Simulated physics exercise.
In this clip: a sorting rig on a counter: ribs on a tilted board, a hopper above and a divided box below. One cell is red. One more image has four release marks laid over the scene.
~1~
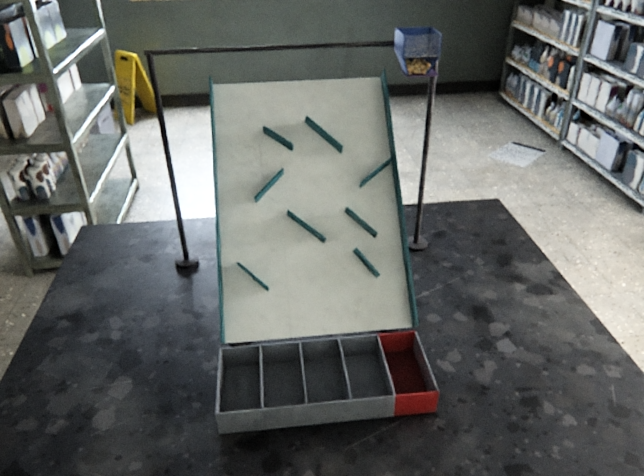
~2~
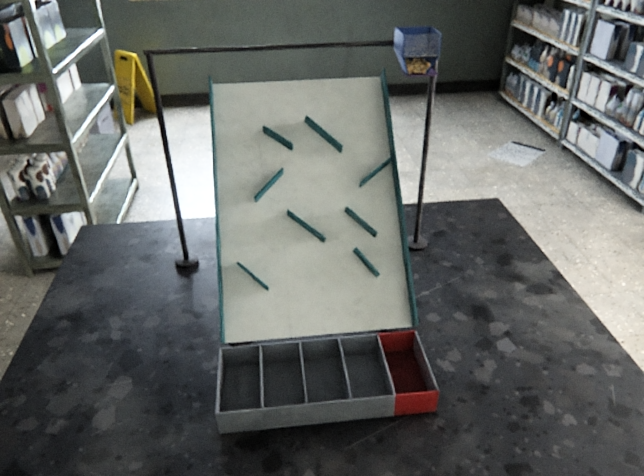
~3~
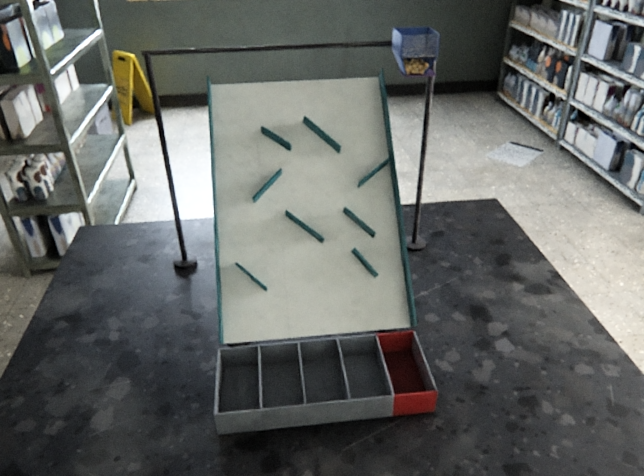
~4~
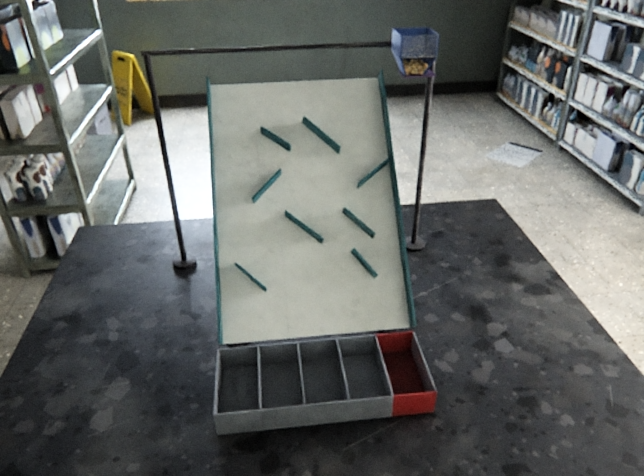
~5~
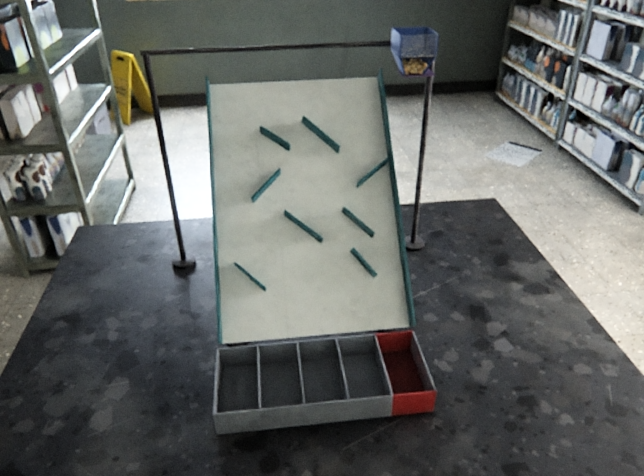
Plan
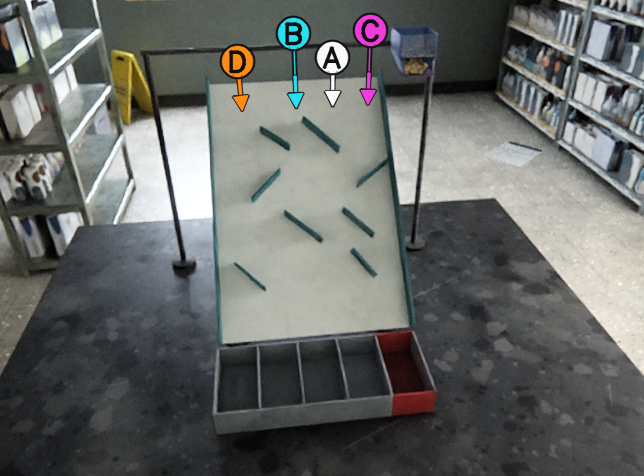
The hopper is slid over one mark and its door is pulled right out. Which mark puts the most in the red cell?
Choose A.
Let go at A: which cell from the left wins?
The fifth.
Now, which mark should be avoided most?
It is D.
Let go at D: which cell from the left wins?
The first from the left.
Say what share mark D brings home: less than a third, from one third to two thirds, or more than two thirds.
Less than a third.
On the marked copy, mark A meets the board at (332, 100); mark B meets the board at (296, 102); mark C meets the board at (368, 99); mark D meets the board at (241, 105).
If A is chosen, close to two thirds in the red cell, close to a third in other cells.
If B is chosen, close to half in the red cell, close to half in other cells.
If C is chosen, close to a third in the red cell, close to half in other cells, a small share held on the board.
If D is chosen, none at all in the red cell, the whole lot in other cells.
